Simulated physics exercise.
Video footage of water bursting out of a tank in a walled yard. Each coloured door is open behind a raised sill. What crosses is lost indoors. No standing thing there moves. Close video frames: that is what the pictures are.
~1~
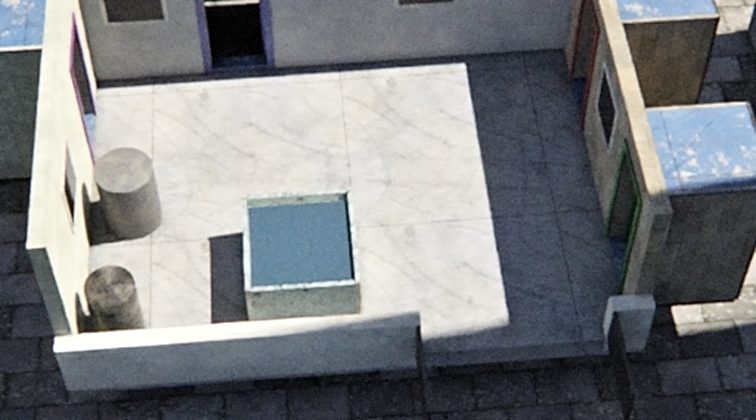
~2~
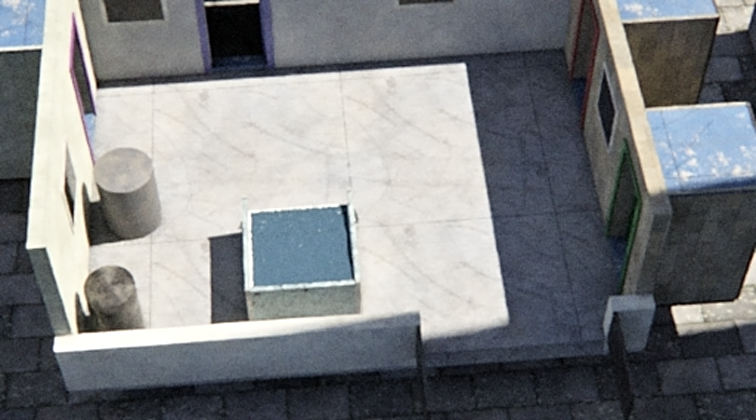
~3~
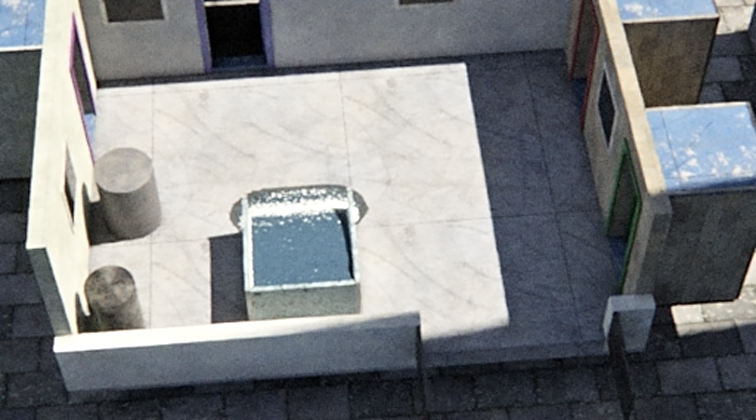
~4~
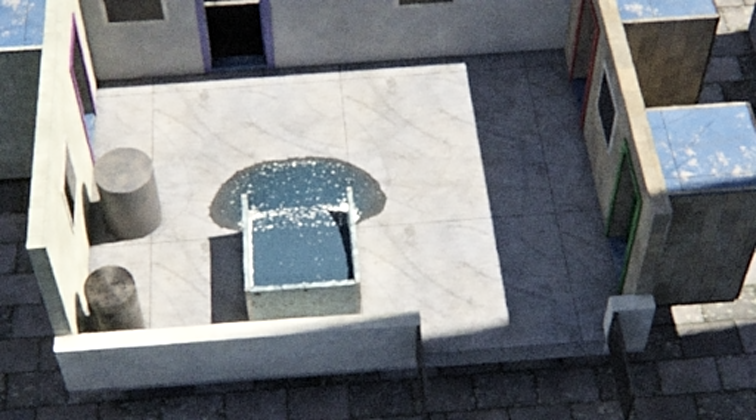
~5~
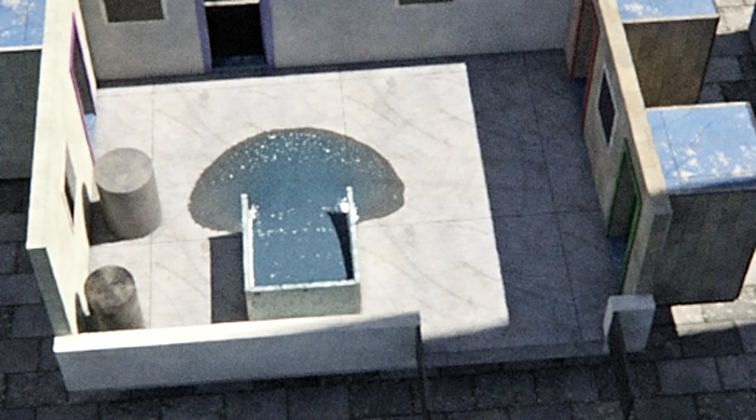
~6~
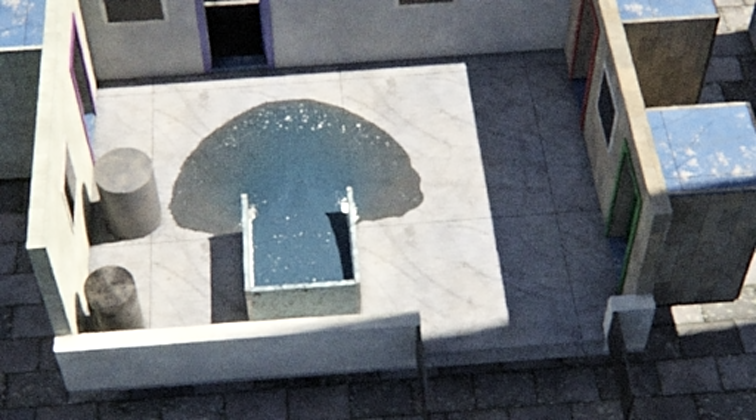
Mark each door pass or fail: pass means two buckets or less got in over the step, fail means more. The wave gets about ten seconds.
Purple door - fail, blue door - fail, red door - pass, green door - pass.
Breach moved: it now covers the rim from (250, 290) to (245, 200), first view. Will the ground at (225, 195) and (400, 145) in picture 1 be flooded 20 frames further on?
First place drenched, second place still bare.
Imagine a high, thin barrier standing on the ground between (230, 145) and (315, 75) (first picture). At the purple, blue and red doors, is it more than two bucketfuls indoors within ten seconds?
Log - purple: Above the line; blue: Below the line; red: Above the line.
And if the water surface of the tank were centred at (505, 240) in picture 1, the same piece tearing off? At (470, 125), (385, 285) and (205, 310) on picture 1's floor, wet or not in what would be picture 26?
Hit, spared, spared.
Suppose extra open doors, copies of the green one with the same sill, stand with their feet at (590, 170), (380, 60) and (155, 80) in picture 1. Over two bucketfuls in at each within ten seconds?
Falls short; exceeds the limit; exceeds the limit.
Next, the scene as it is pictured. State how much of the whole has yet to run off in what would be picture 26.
My figure: Some 90 per cent.
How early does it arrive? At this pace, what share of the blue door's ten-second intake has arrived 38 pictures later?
Around 100 in a hundred.
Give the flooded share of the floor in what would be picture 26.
Roughly 45 percent, I'd say.
A moment on, water covers 35 % of the floor; the purple door not reached, the blue door over two buckets in, the red door not reached, the green door not reached.
Next, water covers 40 % of the floor; the purple door wet at the sill, nothing in, the blue door far over two buckets in, the red door not reached, the green door not reached.
Then, water covers 45 % of the floor; the purple door under two buckets in, the blue door far over two buckets in, the red door wet at the sill, nothing in, the green door not reached.
Later, water covers 75 % of the floor; the purple door over two buckets in, the blue door far over two buckets in, the red door under two buckets in, the green door wet at the sill, nothing in.
In the end, water covers 95 % of the floor; the purple door over two buckets in, the blue door far over two buckets in, the red door under two buckets in, the green door wet at the sill, nothing in.
